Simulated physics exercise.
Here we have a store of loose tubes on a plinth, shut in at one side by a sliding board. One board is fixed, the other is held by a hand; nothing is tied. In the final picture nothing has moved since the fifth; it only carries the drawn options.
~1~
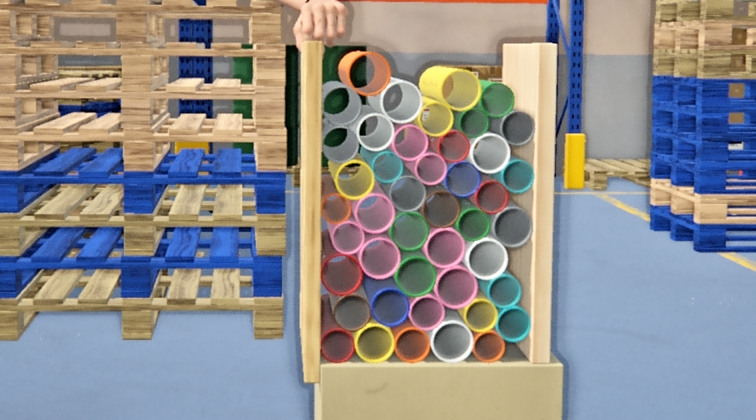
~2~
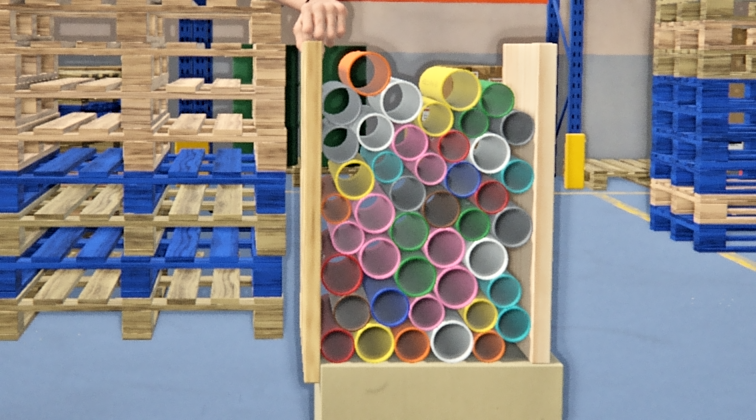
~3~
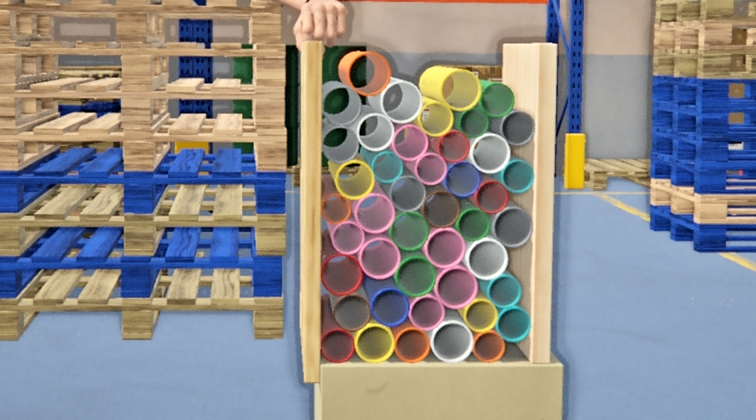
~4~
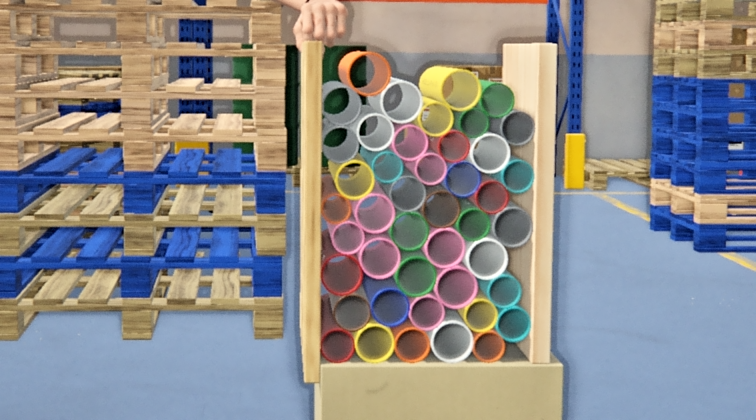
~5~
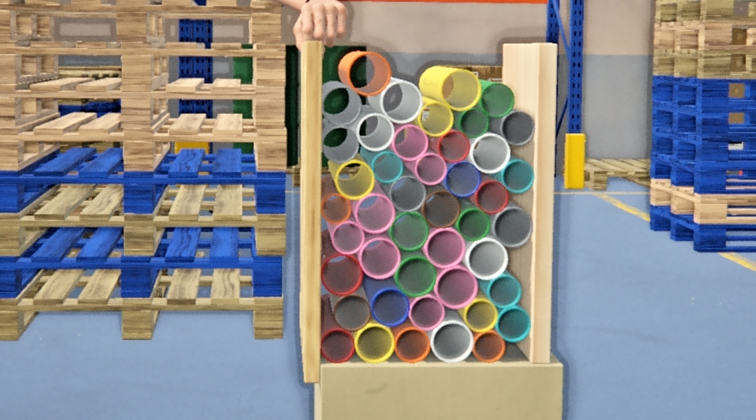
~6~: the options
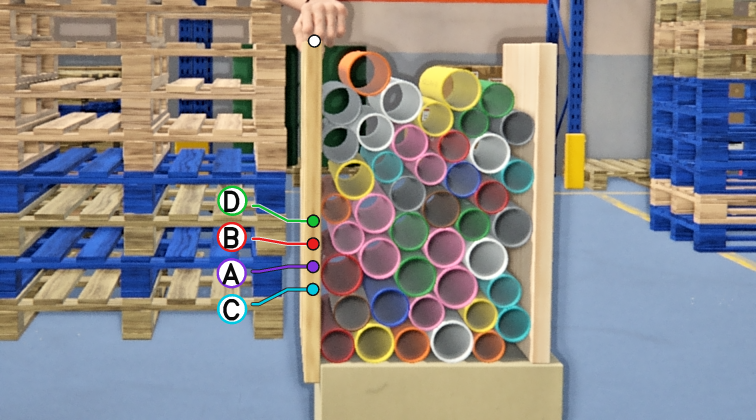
Colourful loose tubes sitting stacked between wooden boards on a plinth, a hand resting atop the left board, nothing visibly moving.
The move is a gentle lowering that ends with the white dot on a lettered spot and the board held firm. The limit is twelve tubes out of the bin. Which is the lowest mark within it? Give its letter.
Lower it to B and no more.
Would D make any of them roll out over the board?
Yes, at D.
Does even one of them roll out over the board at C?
Yes, at C.
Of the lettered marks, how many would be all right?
Two of the four.
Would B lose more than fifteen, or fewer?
At B, fewer than fifteen.
On the marked copy, A at (313, 266); B at (313, 244); C at (313, 290); D at (313, 221); the white dot at (314, 41).
With B. Early on, top of the board (321, 129).
Further on, top of the board (321, 225).
At the end, top of the board (321, 243), eleven out over the board.
As for the rest, A more than twelve out over the board; C more than twelve out over the board; D three out over the board.
